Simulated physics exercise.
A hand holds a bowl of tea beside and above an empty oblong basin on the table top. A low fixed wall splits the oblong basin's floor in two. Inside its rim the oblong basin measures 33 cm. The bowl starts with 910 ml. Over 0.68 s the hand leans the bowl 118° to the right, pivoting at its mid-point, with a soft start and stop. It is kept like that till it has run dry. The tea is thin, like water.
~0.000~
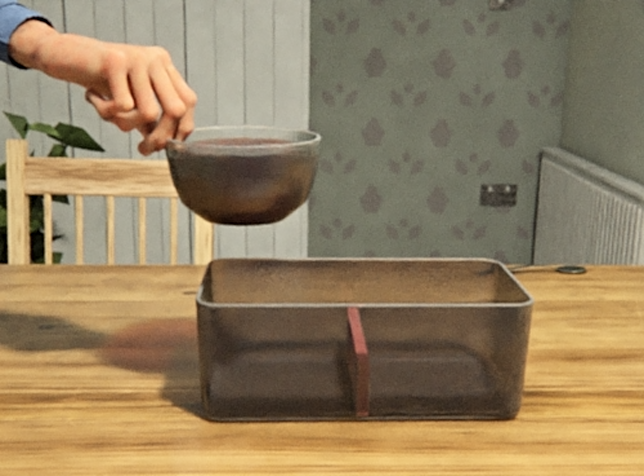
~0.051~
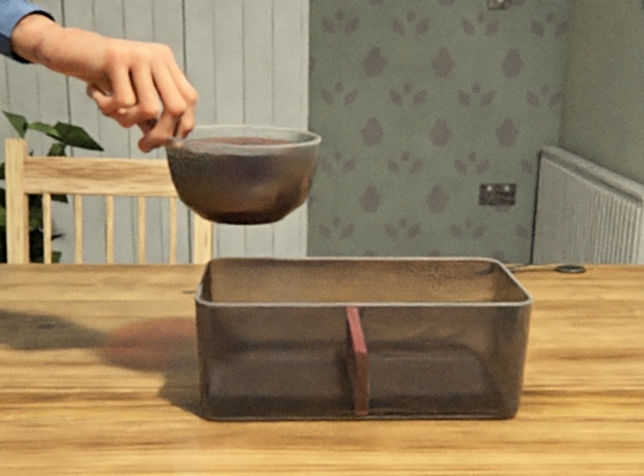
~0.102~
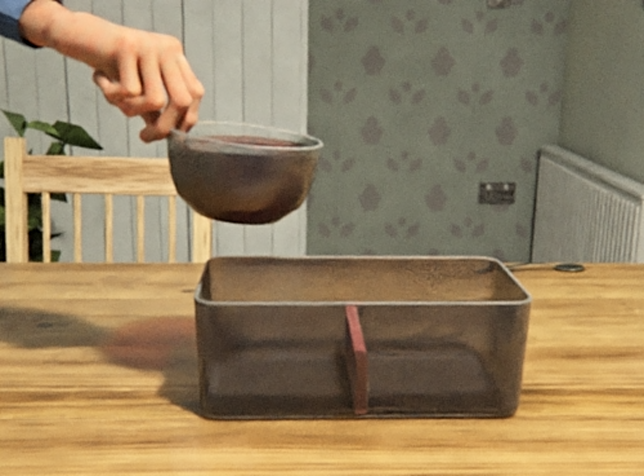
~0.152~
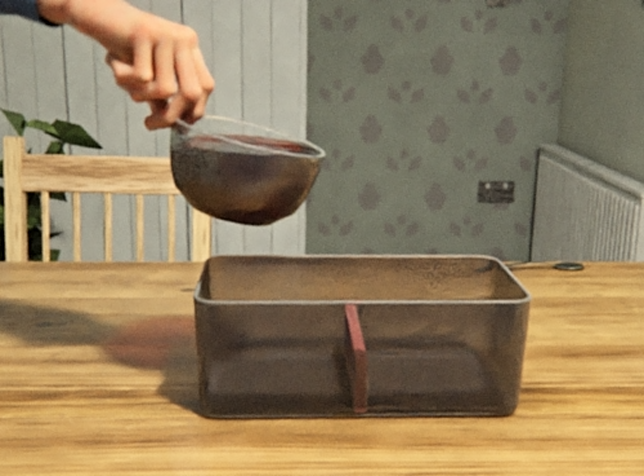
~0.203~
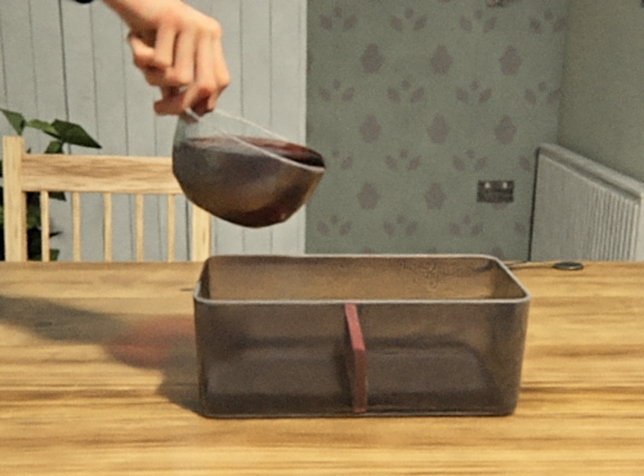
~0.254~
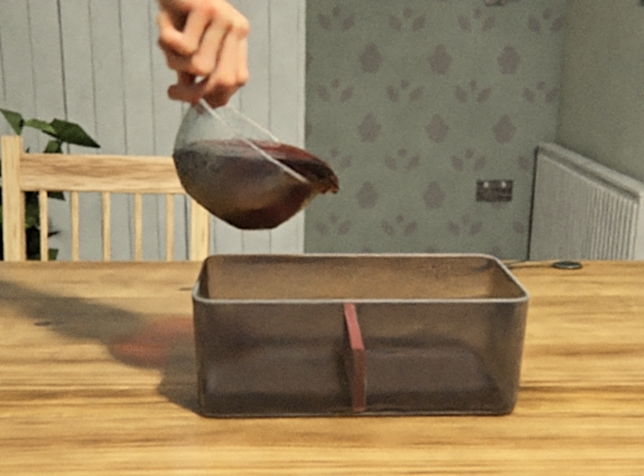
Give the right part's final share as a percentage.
About 49 per cent.
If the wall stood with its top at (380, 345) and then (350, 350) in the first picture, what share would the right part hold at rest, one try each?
First 30, then 55 per cent.
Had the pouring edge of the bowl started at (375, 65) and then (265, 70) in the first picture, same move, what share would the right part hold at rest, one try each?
In turn about 85 and 15 per cent.
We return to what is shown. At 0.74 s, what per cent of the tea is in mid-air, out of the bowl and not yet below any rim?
Near 4 in a hundred.
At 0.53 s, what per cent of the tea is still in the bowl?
About 12 per cent.
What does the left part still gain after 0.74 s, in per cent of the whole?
Near 1 in a hundred.
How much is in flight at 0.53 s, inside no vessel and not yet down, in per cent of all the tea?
Near 22 in a hundred.
Then, 0.53 s in, the tilt is 105° and 13 per cent is still to pour, 21 is left of the wall and 44 right of it.
Then, 0.74 s in, the tilt is 118° and 0 per cent is still to pour, 49 is left of the wall and 47 right of it.
Then, 0.95 s in, the tilt is 118° and 0 per cent is still to pour, 50 is left of the wall and 48 right of it.
Then, 1.18 s in, the tilt is 118° and 0 per cent is still to pour, 50 is left of the wall and 49 right of it.
Finally, 50 per cent lies left of the wall, 49 right of it and 1 outside.
